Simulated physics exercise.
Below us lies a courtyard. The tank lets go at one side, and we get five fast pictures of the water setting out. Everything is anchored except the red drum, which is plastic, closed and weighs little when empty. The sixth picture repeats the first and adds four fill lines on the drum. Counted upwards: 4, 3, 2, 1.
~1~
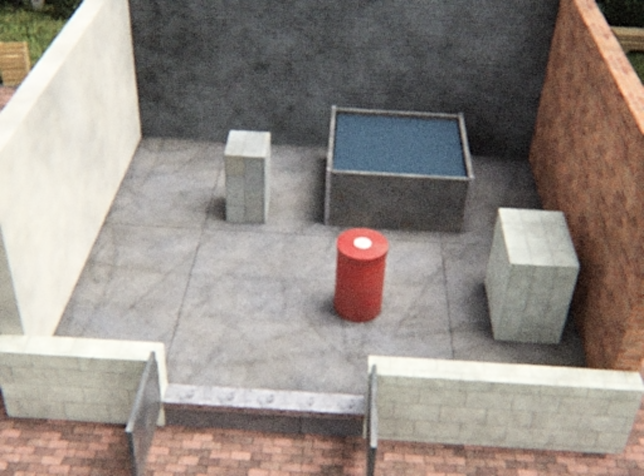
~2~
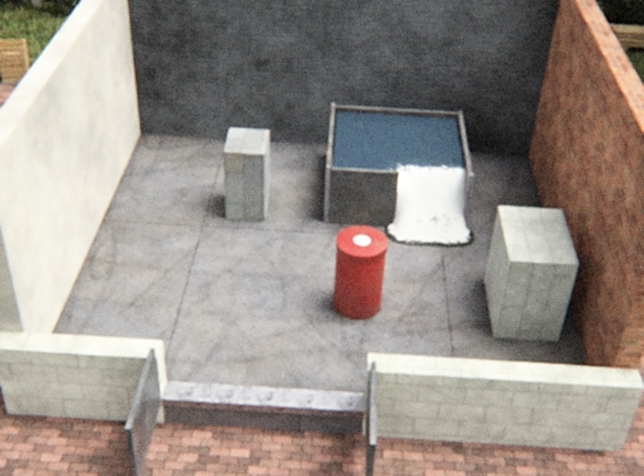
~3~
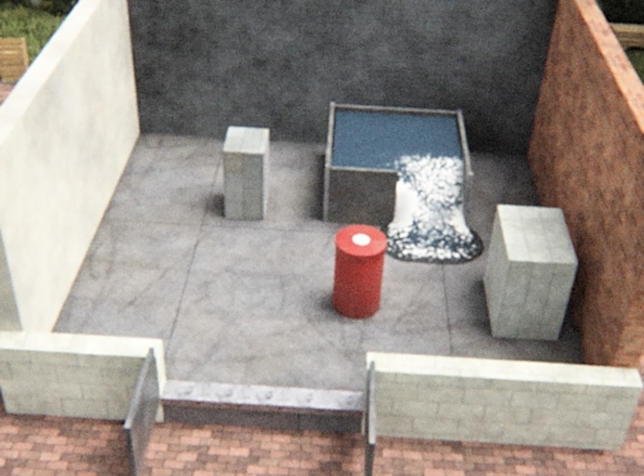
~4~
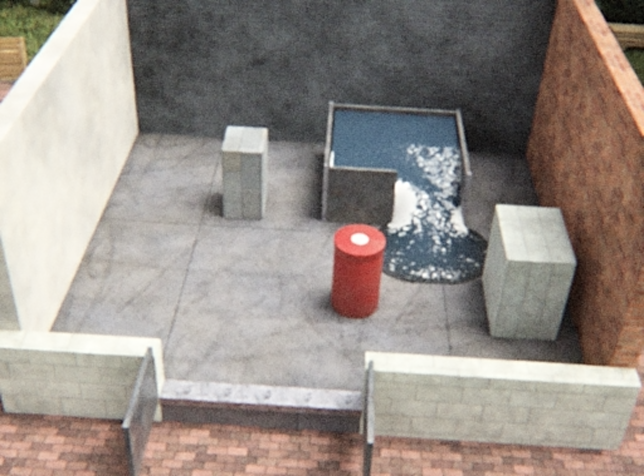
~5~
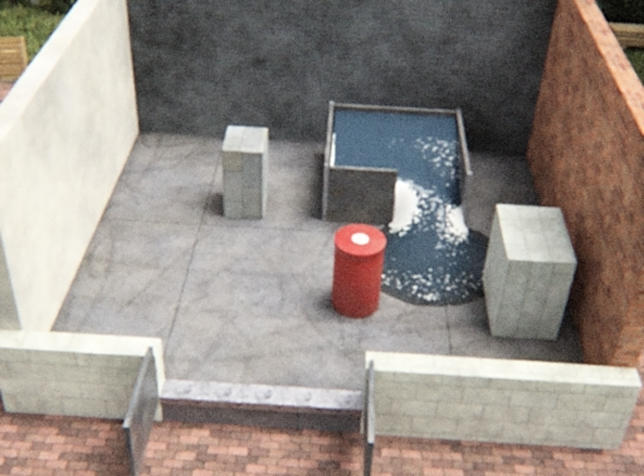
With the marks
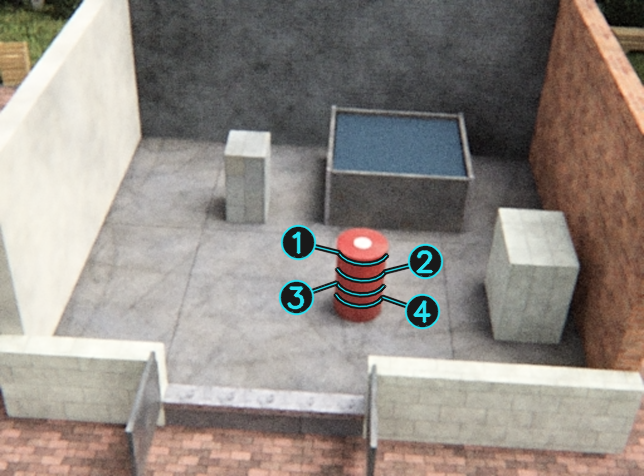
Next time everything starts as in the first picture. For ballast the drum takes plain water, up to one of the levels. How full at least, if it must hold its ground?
Level 4 just does it.
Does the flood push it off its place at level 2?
No.
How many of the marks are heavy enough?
All of the four.
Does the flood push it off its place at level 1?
No.
On the marked copy, 1 at (362, 264); 2 at (361, 280); 3 at (359, 294); 4 at (359, 306); from the bottom up 4, 3, 2, 1.
With 1, it does not move.
With 2, it does not move.
With 3, it does not move.
With 4, it does not move.
